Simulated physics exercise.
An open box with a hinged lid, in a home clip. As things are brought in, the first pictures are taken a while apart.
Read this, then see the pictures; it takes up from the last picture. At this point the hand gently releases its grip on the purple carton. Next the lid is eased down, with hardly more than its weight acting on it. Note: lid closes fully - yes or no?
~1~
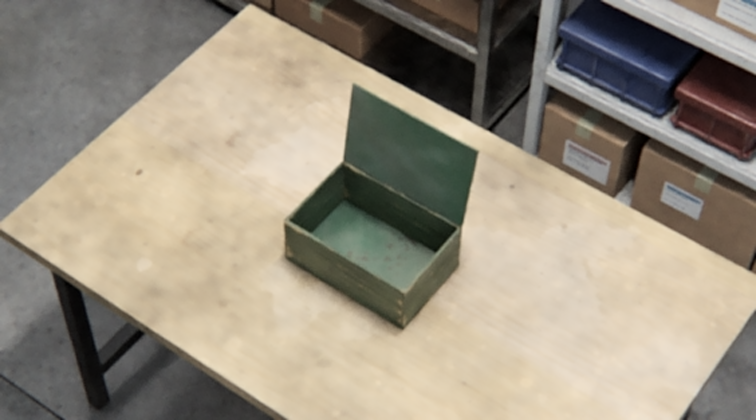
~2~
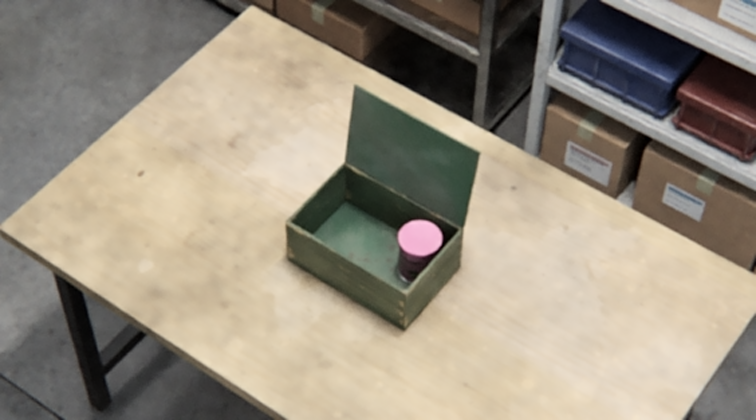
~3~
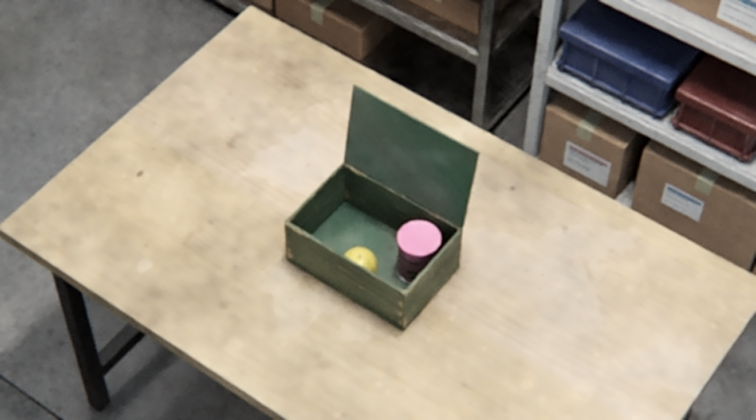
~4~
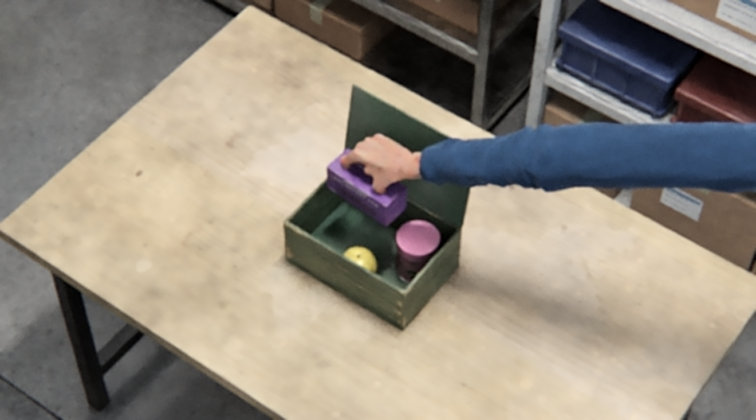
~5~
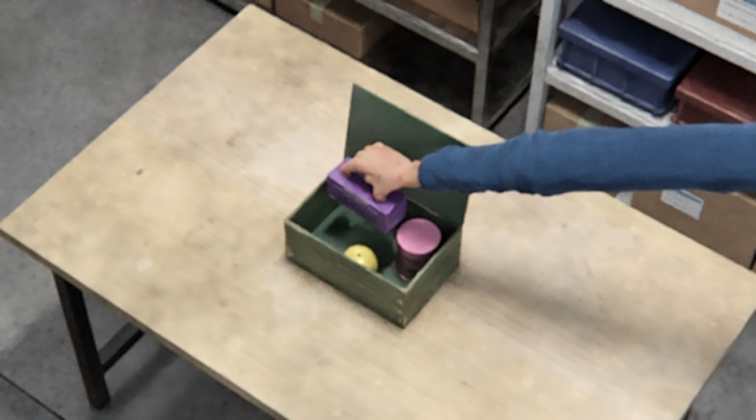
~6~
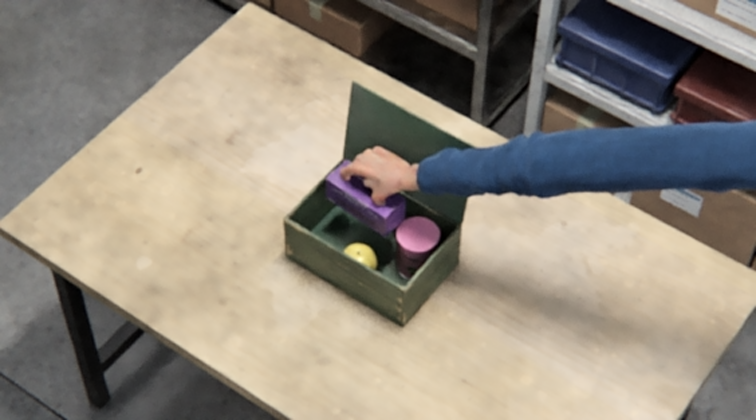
Yes.
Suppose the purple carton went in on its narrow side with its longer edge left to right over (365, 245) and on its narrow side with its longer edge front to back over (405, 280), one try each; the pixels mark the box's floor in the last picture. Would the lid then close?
The lid goes all the way down the first time and stays partly open the second time.
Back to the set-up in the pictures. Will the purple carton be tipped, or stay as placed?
The purple carton stays as placed.
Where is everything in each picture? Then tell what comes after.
In the first frame, the last thing is not in view yet.
In the second frame, the last thing is not in view yet; pink tin (419, 253).
In the third frame, the last thing is not in view yet; pink tin (418, 253).
In the fourth frame, still above its spot; purple carton (366, 187); pink tin (417, 253).
In the fifth frame, still above its spot; purple carton (366, 195); pink tin (418, 252).
In the sixth frame, in place under the hand; purple carton (366, 198); pink tin (418, 250).
Then, 0.50 s later than the last frame, purple carton moved about its own width near (368, 223).
Then, 1.60 s later than the last frame, lid 57° above the rim; purple carton moved about its own width near (368, 222).
Then, 2.00 s later than the last frame, lid 14° above the rim; purple carton moved about its own width near (368, 222).
When it is over, lid shut; moved from the start, purple carton; the other 2 as before. End places, in pixels of the last picture, purple carton near (368, 223).
